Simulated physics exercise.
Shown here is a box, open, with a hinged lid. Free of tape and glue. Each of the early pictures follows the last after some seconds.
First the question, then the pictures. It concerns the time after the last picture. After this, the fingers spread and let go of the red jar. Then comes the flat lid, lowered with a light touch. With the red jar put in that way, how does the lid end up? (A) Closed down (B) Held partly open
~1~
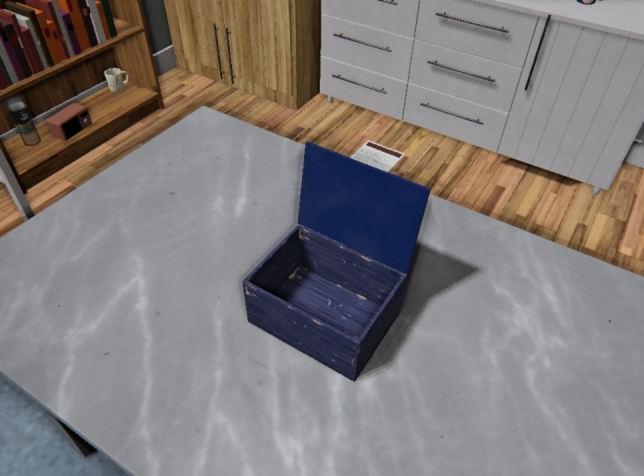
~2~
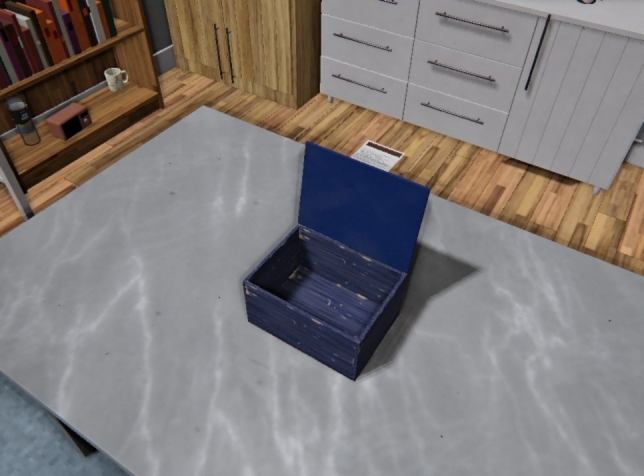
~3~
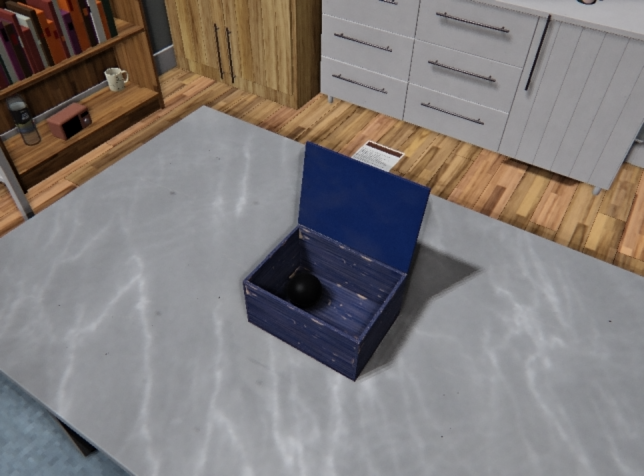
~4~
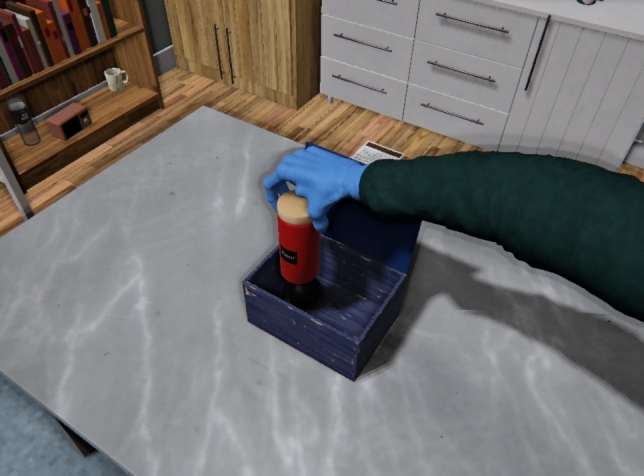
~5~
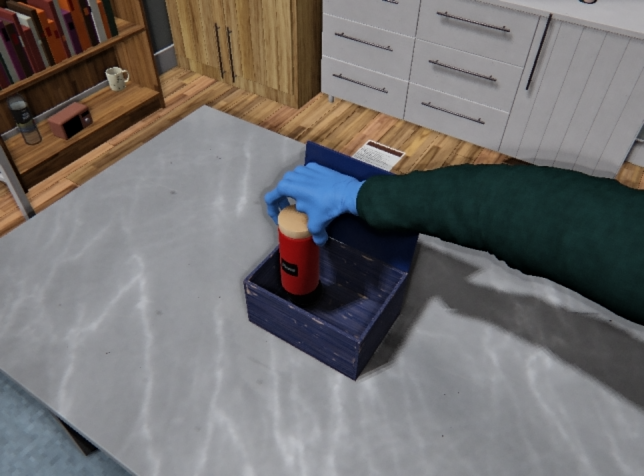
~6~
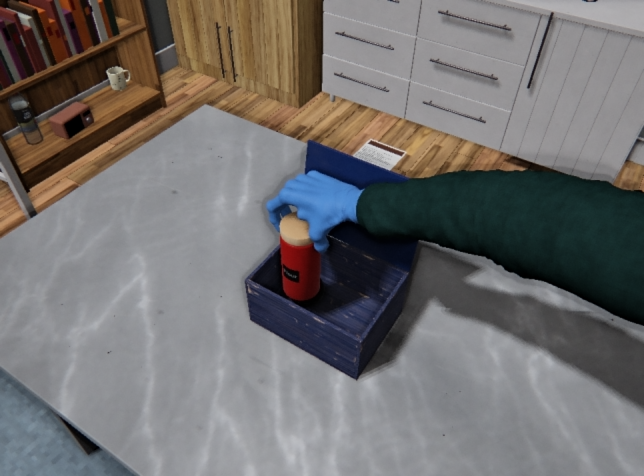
(A) Closed down.
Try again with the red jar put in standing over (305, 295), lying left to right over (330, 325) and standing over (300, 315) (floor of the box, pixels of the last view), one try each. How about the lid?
The first time the lid can't shut, the second time it goes down fully, and the third time it goes down fully.
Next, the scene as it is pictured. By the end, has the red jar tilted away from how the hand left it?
As it turns out, it changes its angle.
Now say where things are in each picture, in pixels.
In the first picture, the last thing is not in view yet.
In the second picture, the last thing is not in view yet.
In the third picture, the last thing is not in view yet; black ball (305, 291).
The fourth picture shows still above its spot; red jar (299, 238).
The fifth picture shows still above its spot; red jar (300, 251).
The sixth picture shows in place under the hand; red jar (301, 257).
Then, 0.80 s after the last picture, lid starting down; red jar tipped 70° from how it was near (337, 300); black ball rolled a little.
Then, 1.40 s after the last picture, lid 72° above the rim; red jar on its side near (332, 315); black ball rolled about its own width.
Then, 1.90 s after the last picture, lid 27° above the rim; red jar on its side near (333, 315); black ball rolled about its own width.
At rest, lid shut; tipped over in the box, red jar; moved from the start, black ball. Seen from the same camera at the end, red jar near (333, 315).
